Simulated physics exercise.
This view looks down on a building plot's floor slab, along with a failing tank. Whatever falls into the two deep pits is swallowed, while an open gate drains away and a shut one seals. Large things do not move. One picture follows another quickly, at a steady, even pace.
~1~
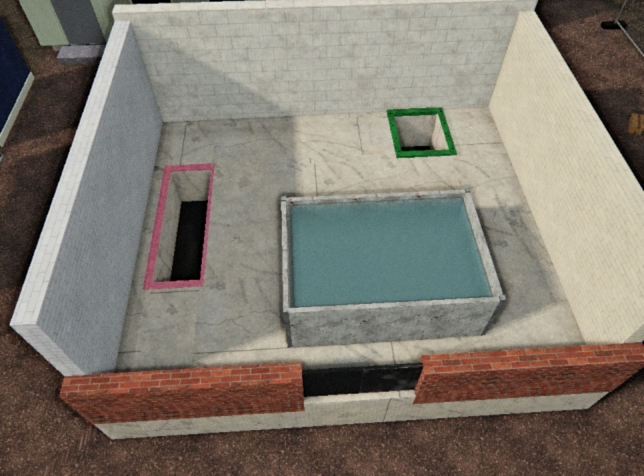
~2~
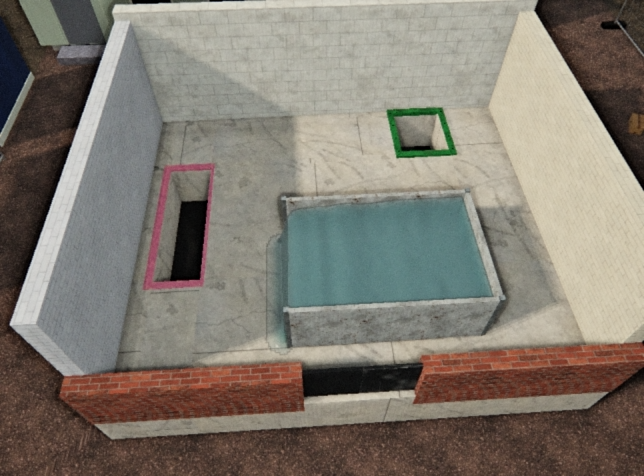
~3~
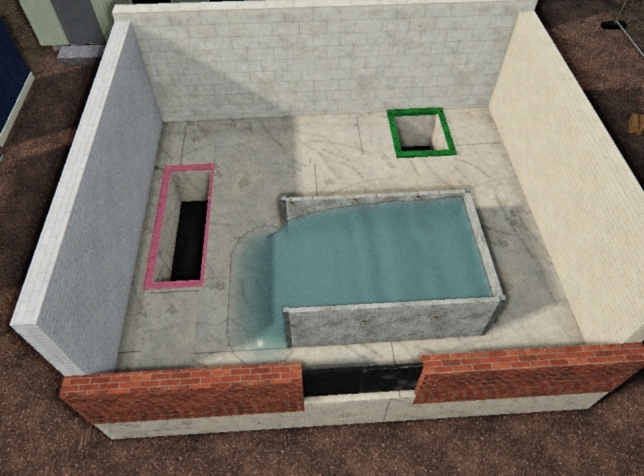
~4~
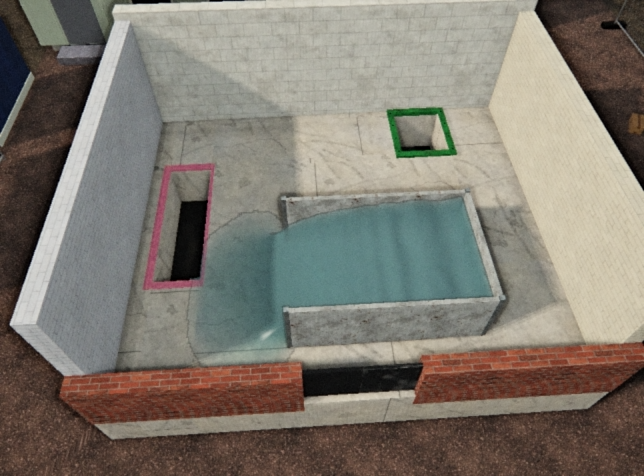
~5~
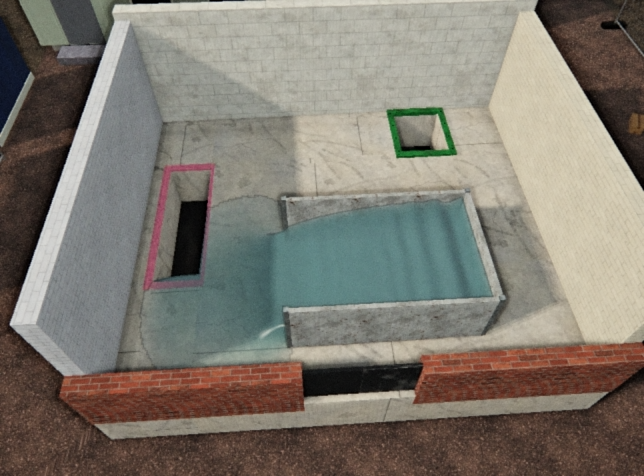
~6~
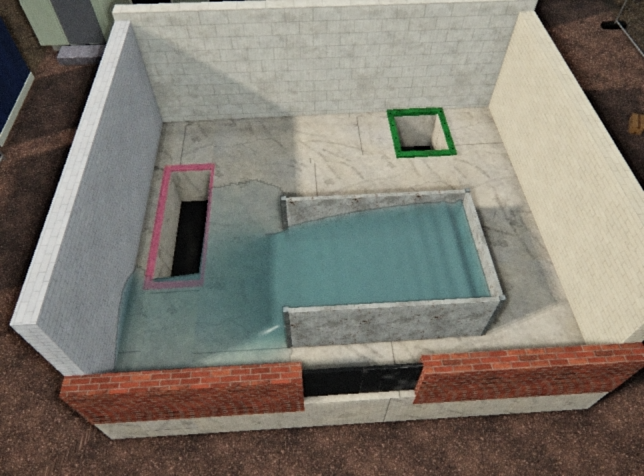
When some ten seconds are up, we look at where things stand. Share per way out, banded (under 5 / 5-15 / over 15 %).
In order: The gate soaks up scarcely any - beneath five per cent. The green pit soaks up scarcely any - beneath five per cent. The pink pit soaks up a great deal - past fifteen per cent.
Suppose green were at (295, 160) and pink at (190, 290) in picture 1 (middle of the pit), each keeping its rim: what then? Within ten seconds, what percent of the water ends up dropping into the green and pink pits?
Split: Green 0 %, pink 90 %.
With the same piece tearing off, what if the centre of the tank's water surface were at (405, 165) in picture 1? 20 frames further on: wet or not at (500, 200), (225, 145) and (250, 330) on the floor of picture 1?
Spot 1 unwetted, spot 2 wetted, and spot 3 wetted.
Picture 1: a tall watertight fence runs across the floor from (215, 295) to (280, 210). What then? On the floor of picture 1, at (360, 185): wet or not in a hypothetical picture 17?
Verdict: The spot is submerged.
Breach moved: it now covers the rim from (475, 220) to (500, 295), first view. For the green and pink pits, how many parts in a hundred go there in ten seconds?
Per cent: Green 35, pink 20.
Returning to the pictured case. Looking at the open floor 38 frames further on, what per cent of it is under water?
Some 65 in a hundred.
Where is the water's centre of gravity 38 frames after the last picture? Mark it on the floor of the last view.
The balance point is around (308, 287).
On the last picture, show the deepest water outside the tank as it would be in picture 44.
I'd mark about pixel (587, 366).
A moment on, water covers 25 % of the floor; the gate 0 %, the green pit 0 %, the pink pit 12 %.
Next, water covers 30 % of the floor; the gate 0 %, the green pit 0 %, the pink pit 26 %.
Then, water covers 35 % of the floor; the gate 0 %, the green pit 0 %, the pink pit 48 %.
Later, water covers 65 % of the floor; the gate 0 %, the green pit 0 %, the pink pit 65 %.
In the end, water covers 85 % of the floor; the gate 0 %, the green pit 0 %, the pink pit 75 %.
